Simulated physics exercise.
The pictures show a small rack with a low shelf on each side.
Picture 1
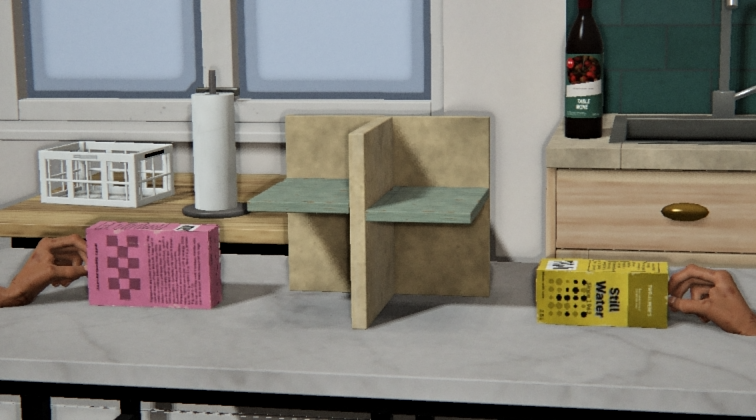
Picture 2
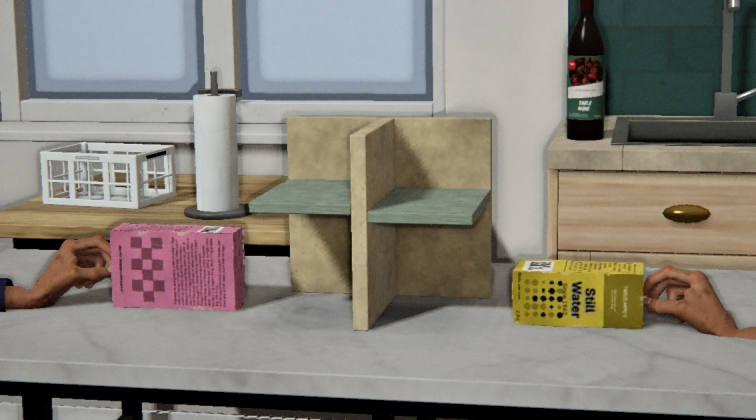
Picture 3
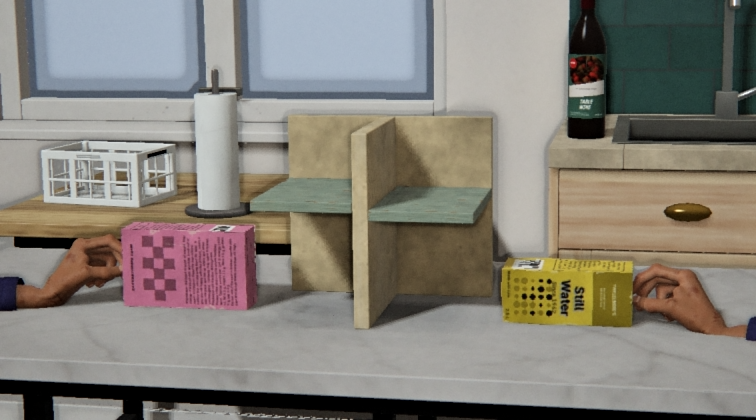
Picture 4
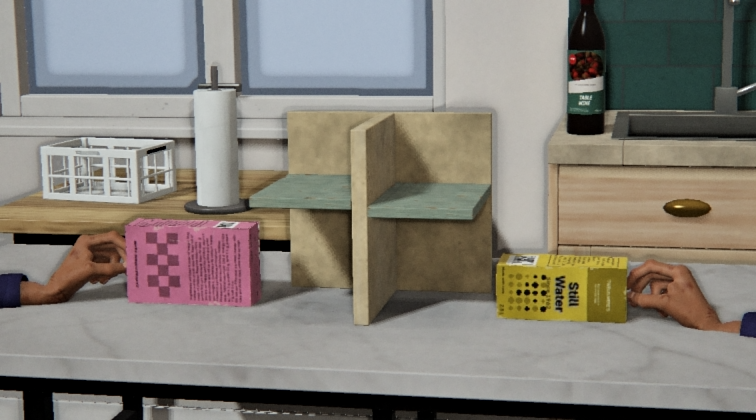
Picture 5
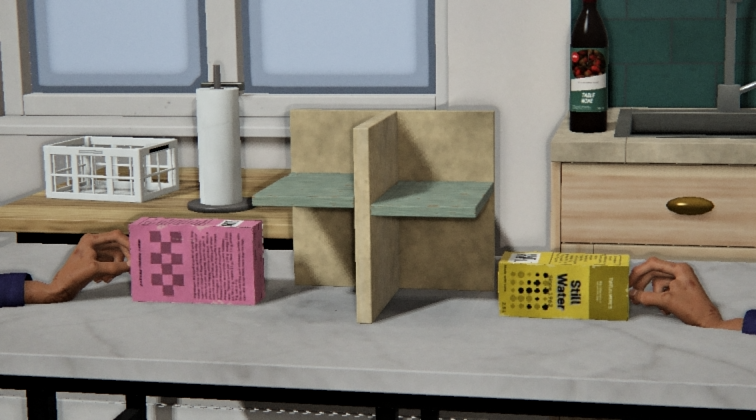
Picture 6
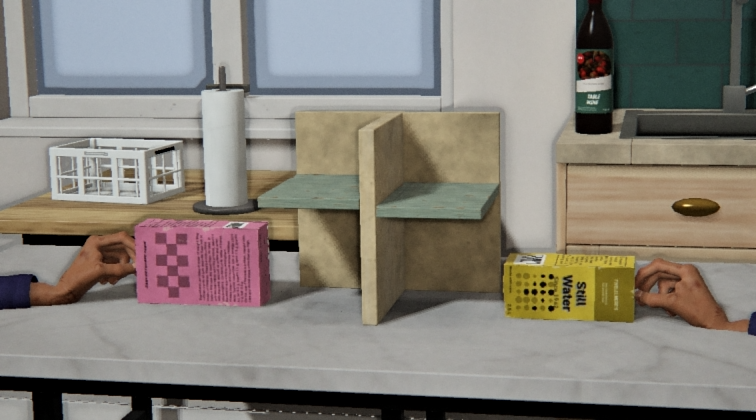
Two hands slide a pink packet and a yellow carton inward across the counter, then pause.
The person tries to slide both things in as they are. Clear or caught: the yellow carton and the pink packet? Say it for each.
The yellow carton clears the shelf; the pink packet clears the shelf.
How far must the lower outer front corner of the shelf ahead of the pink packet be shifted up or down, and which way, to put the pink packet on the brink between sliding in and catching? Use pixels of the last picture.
Roughly 32 pixels down.
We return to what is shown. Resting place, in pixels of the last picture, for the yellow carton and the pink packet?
About (460, 284), and the other about (305, 265).
Then, 0.36 s on from there, yellow carton sliding up to the opening near (538, 286); pink packet sliding up to the opening near (232, 263).
Then, 0.62 s on from there, yellow carton part of the way in near (496, 285); pink packet part of the way in near (271, 265).
In the end, the yellow carton goes under, near (460, 284); the pink packet goes under, near (305, 265).
